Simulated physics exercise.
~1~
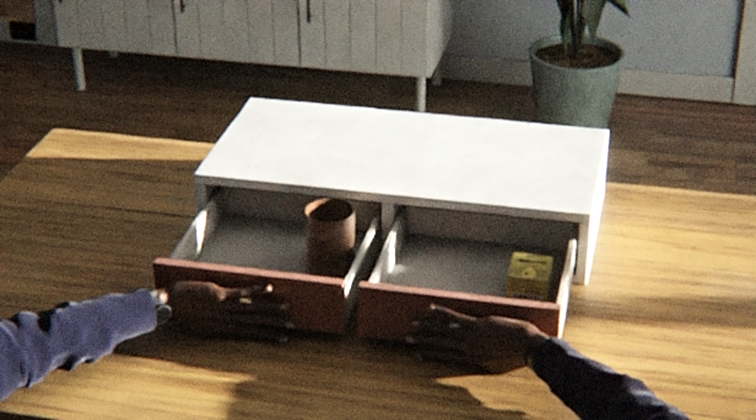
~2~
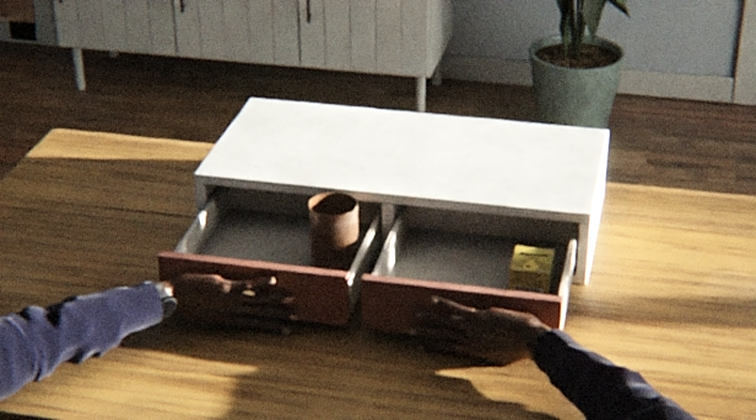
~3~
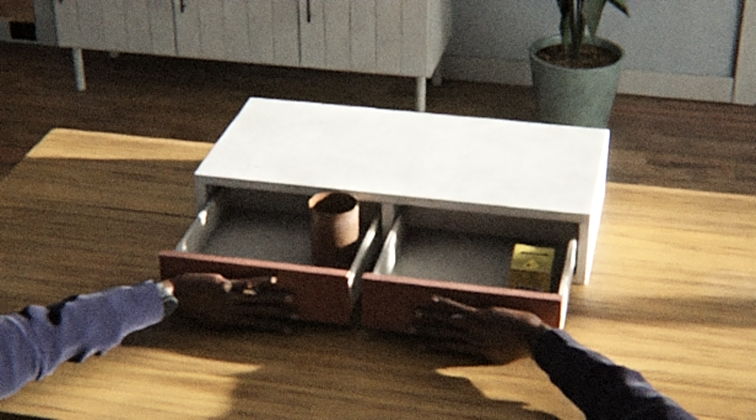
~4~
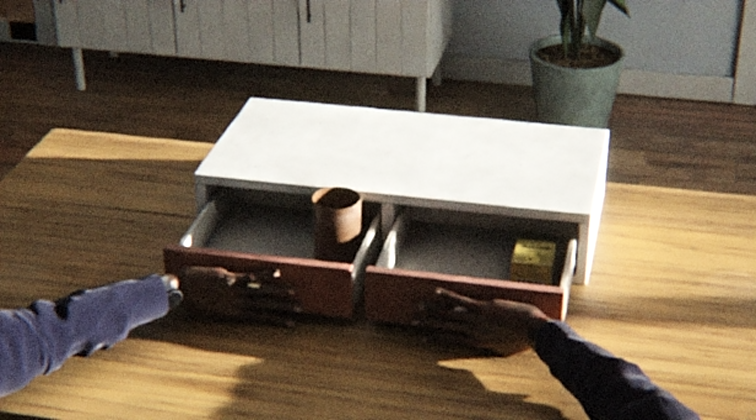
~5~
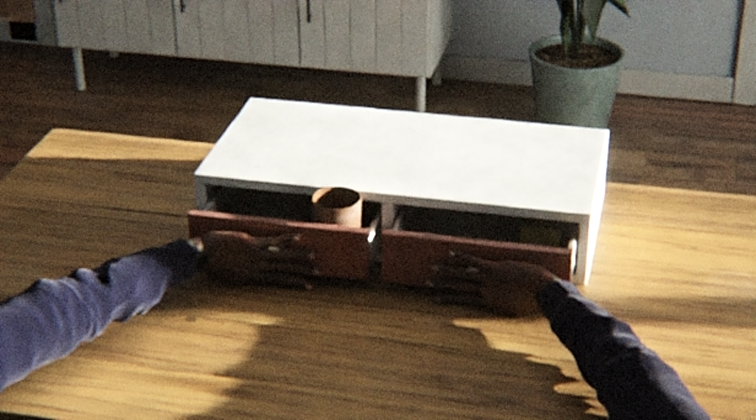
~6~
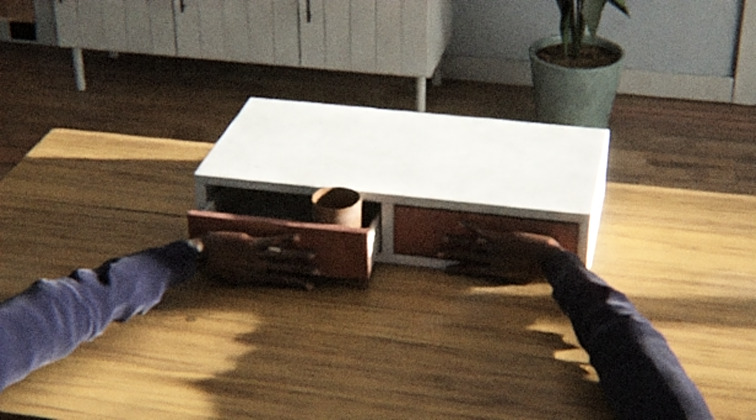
Two hands pushed in the open drawers of a small white chest, the left holding a brown cup and the right a small yellow box, until the right drawer shut completely while the left stayed partly open with the cup still upright.
